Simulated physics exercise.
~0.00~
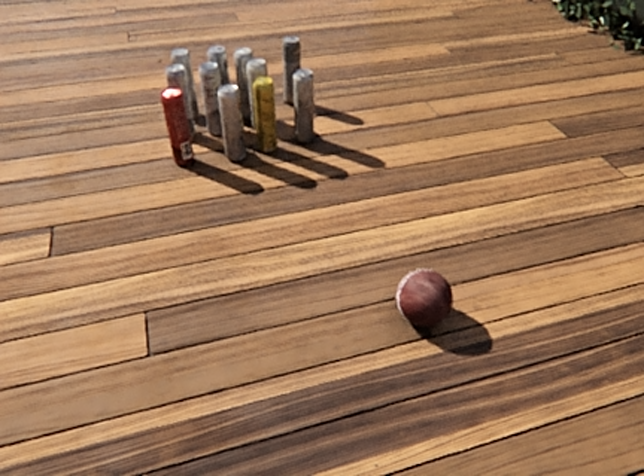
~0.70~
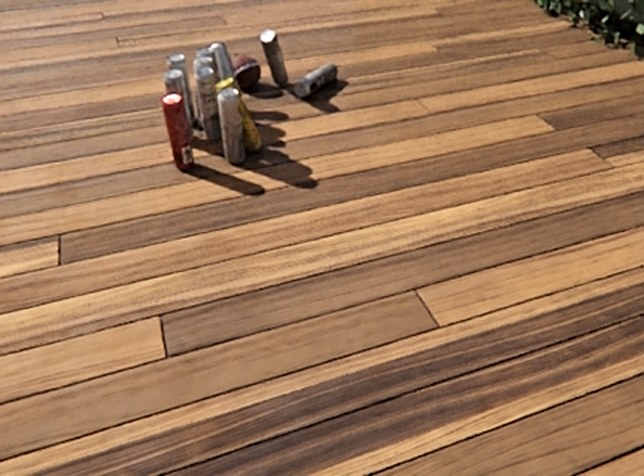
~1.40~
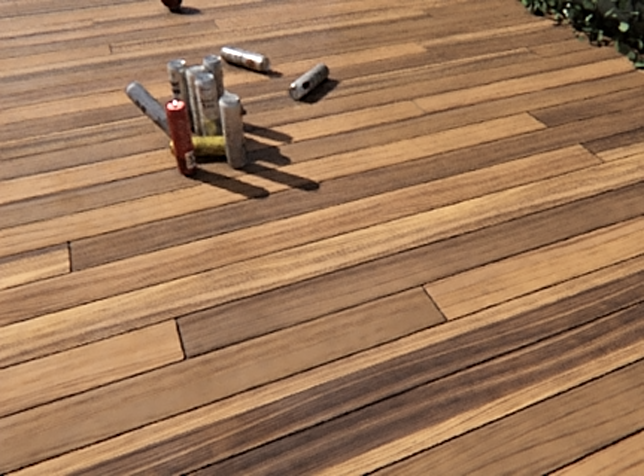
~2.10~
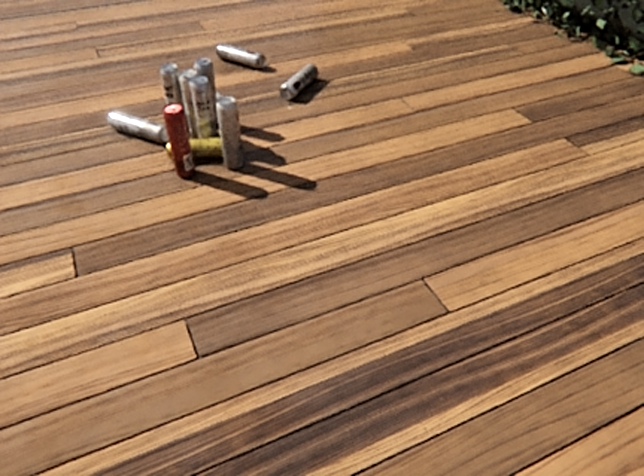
A dark red ball rolls into the standing tubes and knocks several over, including the yellow one.
